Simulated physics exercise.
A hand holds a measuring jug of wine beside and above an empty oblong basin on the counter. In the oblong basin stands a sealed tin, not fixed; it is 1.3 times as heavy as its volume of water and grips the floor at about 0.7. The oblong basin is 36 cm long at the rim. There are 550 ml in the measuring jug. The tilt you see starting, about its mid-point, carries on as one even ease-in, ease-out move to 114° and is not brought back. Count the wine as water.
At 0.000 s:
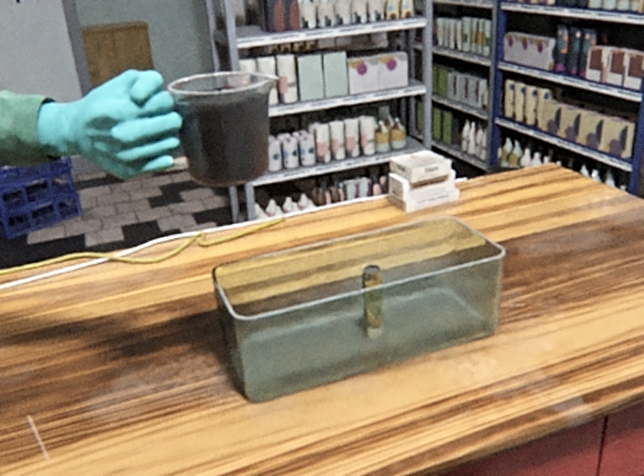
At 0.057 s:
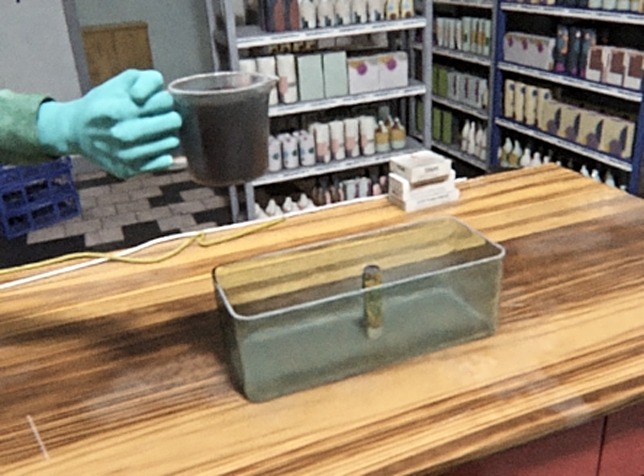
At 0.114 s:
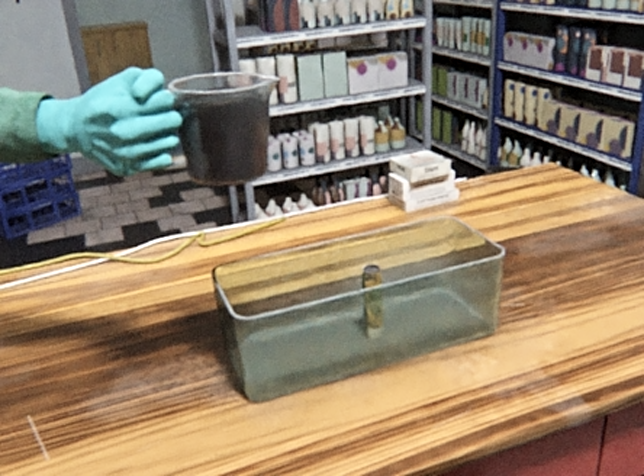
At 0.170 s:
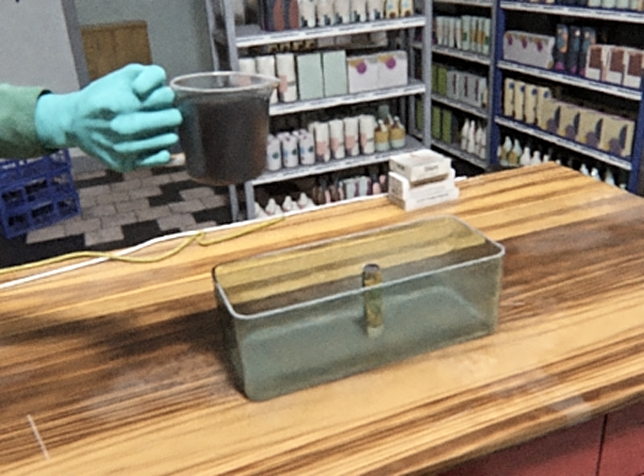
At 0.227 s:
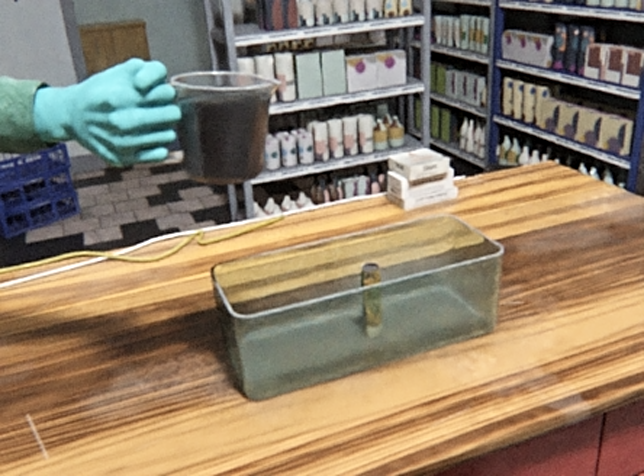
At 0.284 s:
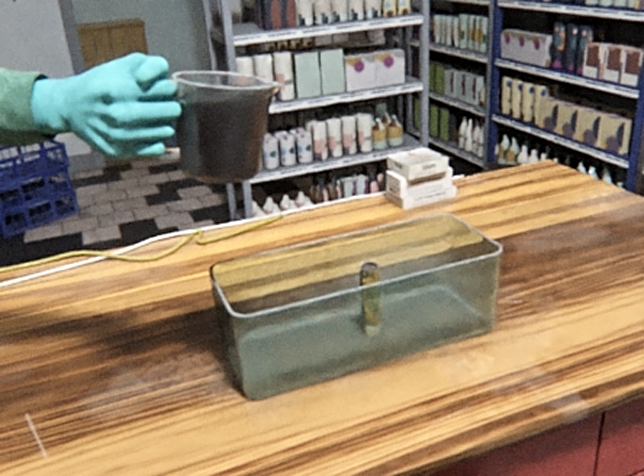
On a shop's wooden counter, a gloved hand holds a jug of dark liquid beside an oblong glass basin, tilting it slightly right.
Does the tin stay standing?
It topples.
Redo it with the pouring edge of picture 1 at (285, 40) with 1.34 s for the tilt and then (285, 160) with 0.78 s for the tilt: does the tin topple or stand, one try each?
First it topples; then it keeps standing.
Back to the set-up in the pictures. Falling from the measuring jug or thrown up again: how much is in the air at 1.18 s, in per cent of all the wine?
About 20 per cent.
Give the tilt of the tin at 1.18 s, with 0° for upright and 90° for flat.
It is at some 90°.
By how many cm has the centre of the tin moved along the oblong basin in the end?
About 8.0 cm.
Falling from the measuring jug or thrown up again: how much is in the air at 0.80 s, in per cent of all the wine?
Near 20 in a hundred.
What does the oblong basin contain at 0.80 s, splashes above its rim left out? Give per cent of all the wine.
Some 6 per cent.
By 0.80 s the tilt is 63° and 73 per cent is still to pour; the tin stands where it began.
By 1.18 s the tilt is 101° and 14 per cent is still to pour; the tin lies on its side.
By 1.58 s the tilt is 114° and 0 per cent is still to pour; the tin lies on its side.
By 2.01 s the tilt is 114° and 0 per cent is still to pour; the tin lies on its side.
At rest the tin lies on its side.
